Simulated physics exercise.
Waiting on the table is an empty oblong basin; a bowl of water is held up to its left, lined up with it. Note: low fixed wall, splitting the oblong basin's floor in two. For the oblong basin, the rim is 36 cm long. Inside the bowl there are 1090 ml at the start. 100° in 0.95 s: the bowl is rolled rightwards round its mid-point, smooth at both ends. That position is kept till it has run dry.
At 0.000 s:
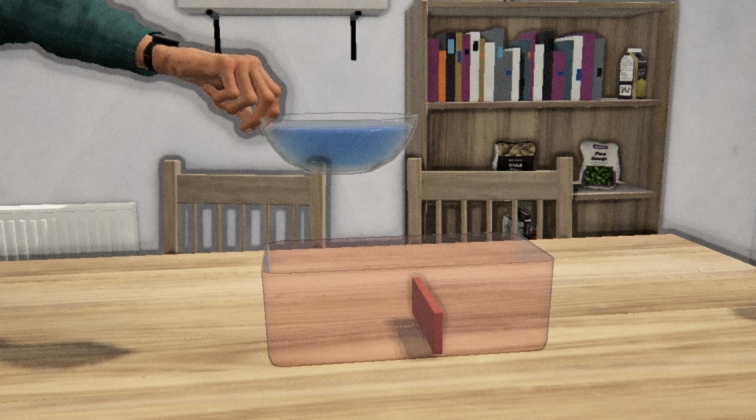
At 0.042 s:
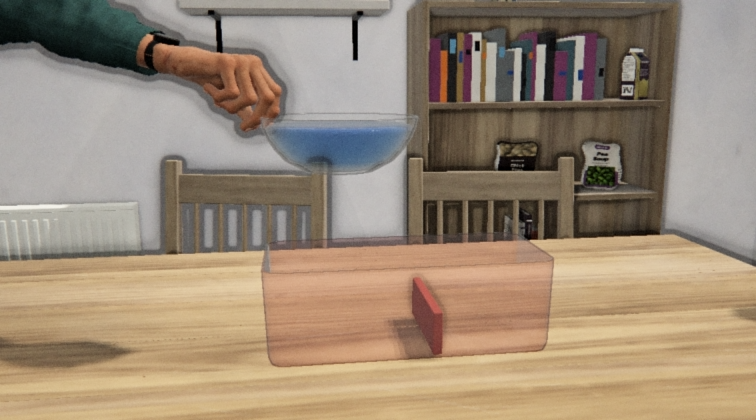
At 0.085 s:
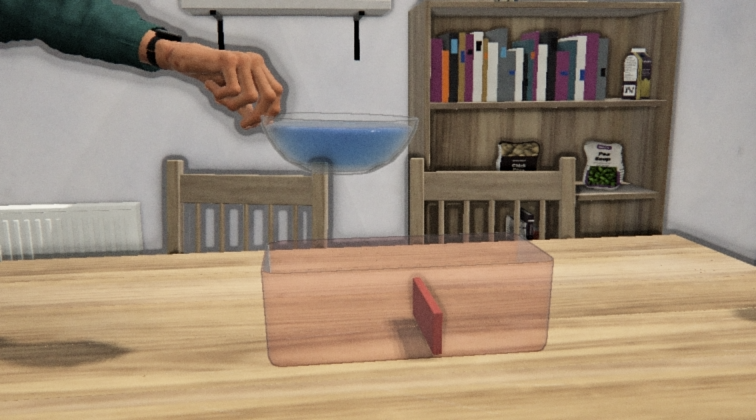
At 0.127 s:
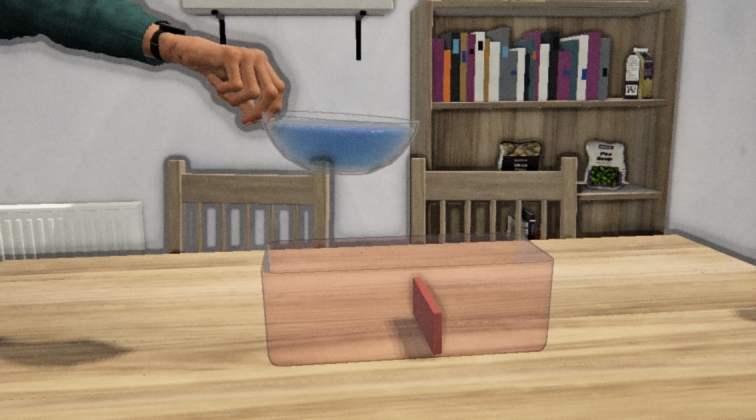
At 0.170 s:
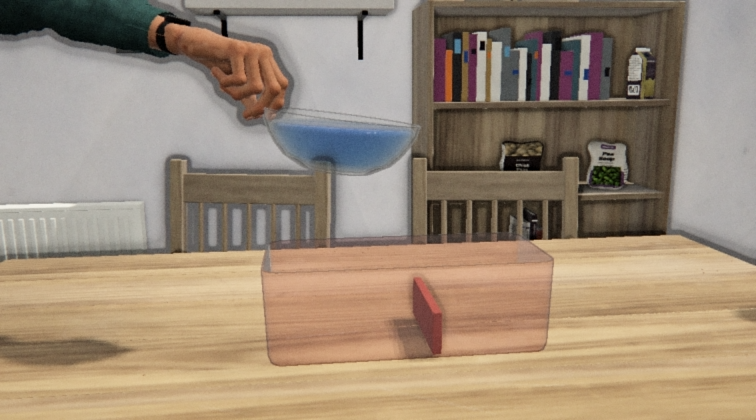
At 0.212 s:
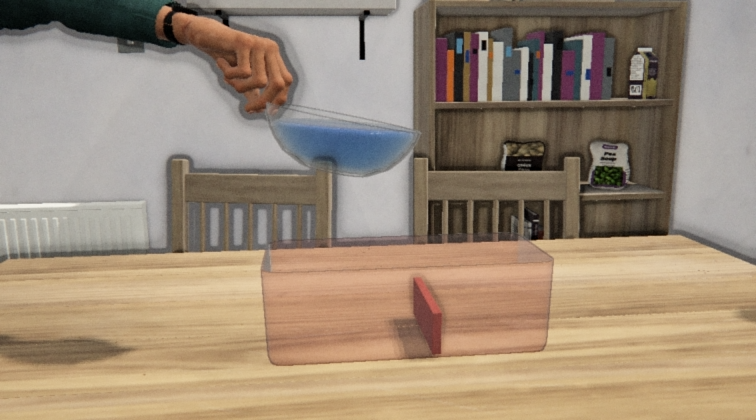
A hand slowly tilts a bowl of blue water rightwards above a clear, divided basin.
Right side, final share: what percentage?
74 per cent.
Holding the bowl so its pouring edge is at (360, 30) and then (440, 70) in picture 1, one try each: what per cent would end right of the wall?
Result: 50 per cent, then 75 per cent.
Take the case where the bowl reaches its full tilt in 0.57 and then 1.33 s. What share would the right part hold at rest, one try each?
Some 55 and 80 per cent, in that order.
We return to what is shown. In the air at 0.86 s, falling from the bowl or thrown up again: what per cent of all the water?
7 per cent, roughly.
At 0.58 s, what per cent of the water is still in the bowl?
26 %.
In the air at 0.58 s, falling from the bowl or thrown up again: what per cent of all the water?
It comes to roughly 48 per cent.
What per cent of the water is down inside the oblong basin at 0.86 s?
My estimate is about 88 percent.
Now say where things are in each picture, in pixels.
In the first picture, it leans 0°; its right rim is at (416, 117); the water meets the walls at (264, 127) and (411, 124); the oblong basin's rim runs from (265, 258) to (535, 246); the wall's top is at (426, 295).
In the second picture, it leans 0°; its right rim is at (416, 118); the water meets the walls at (264, 126) and (411, 124).
In the third picture, it leans 2°; its right rim is at (416, 120); the water meets the walls at (265, 125) and (411, 126).
In the fourth picture, it leans 4°; its right rim is at (417, 123); the water meets the walls at (266, 123) and (412, 128).
In the fifth picture, it leans 8°; its right rim is at (418, 128); the water meets the walls at (269, 122) and (414, 129).
In the sixth picture, it leans 12°; its right rim is at (419, 133); the water meets the walls at (271, 121) and (416, 130).
After 0.58 s the tilt is 67° and 26 per cent is still to pour, 1 is left of the wall and 25 right of it.
After 0.86 s the tilt is 98° and 0 per cent is still to pour, 16 is left of the wall and 73 right of it.
After 1.14 s the tilt is 100° and 0 per cent is still to pour, 19 is left of the wall and 75 right of it.
After 1.45 s the tilt is 100° and 0 per cent is still to pour, 20 is left of the wall and 74 right of it.
In the end 21 per cent lies left of the wall, 74 right of it and 6 outside.
